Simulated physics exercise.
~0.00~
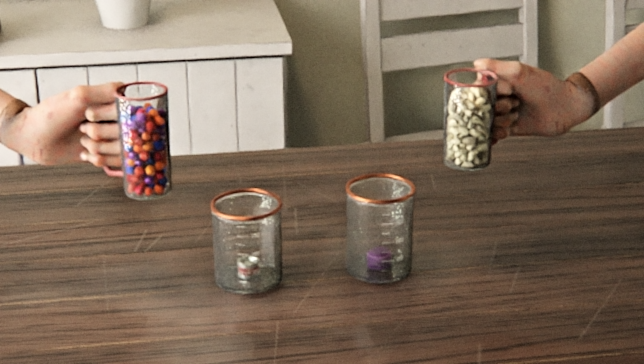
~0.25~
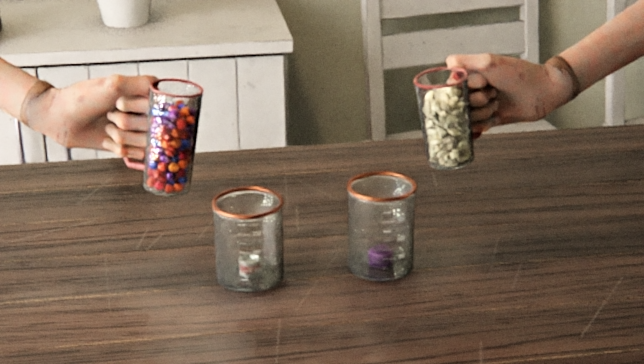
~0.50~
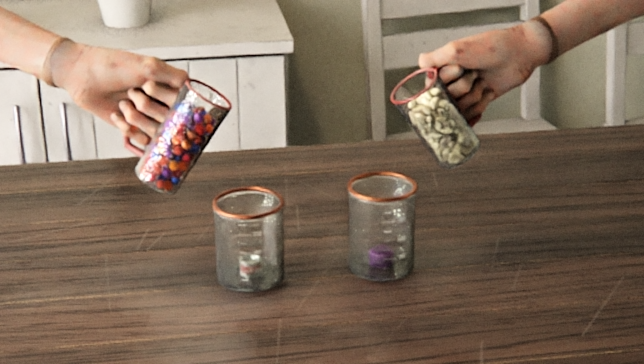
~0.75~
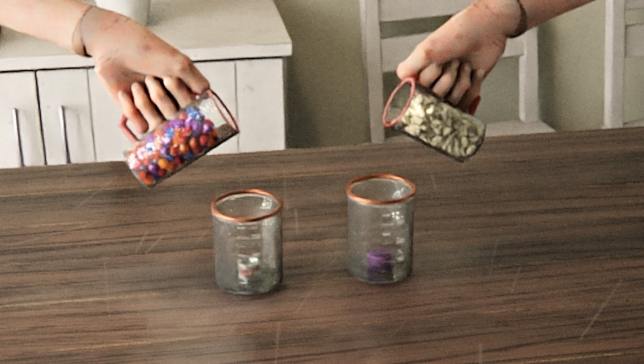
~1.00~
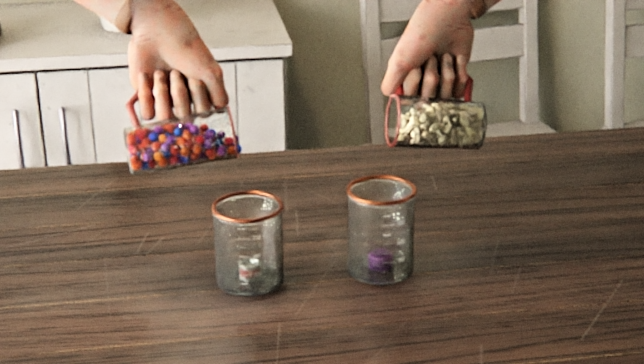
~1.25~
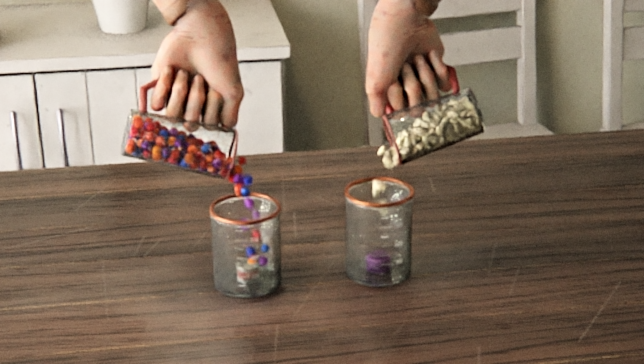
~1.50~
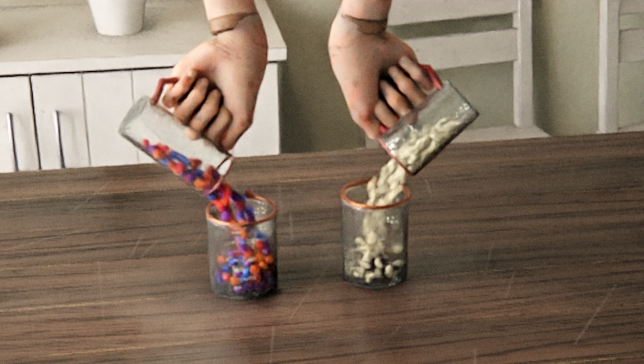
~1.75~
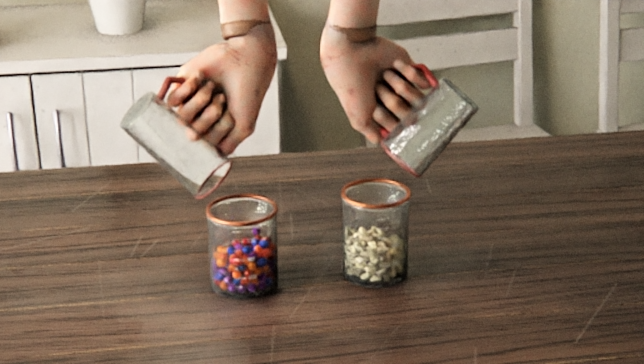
On a wooden table, two hands tip cups of colorful beads and pale pieces into clear beakers, covering the small objects inside.
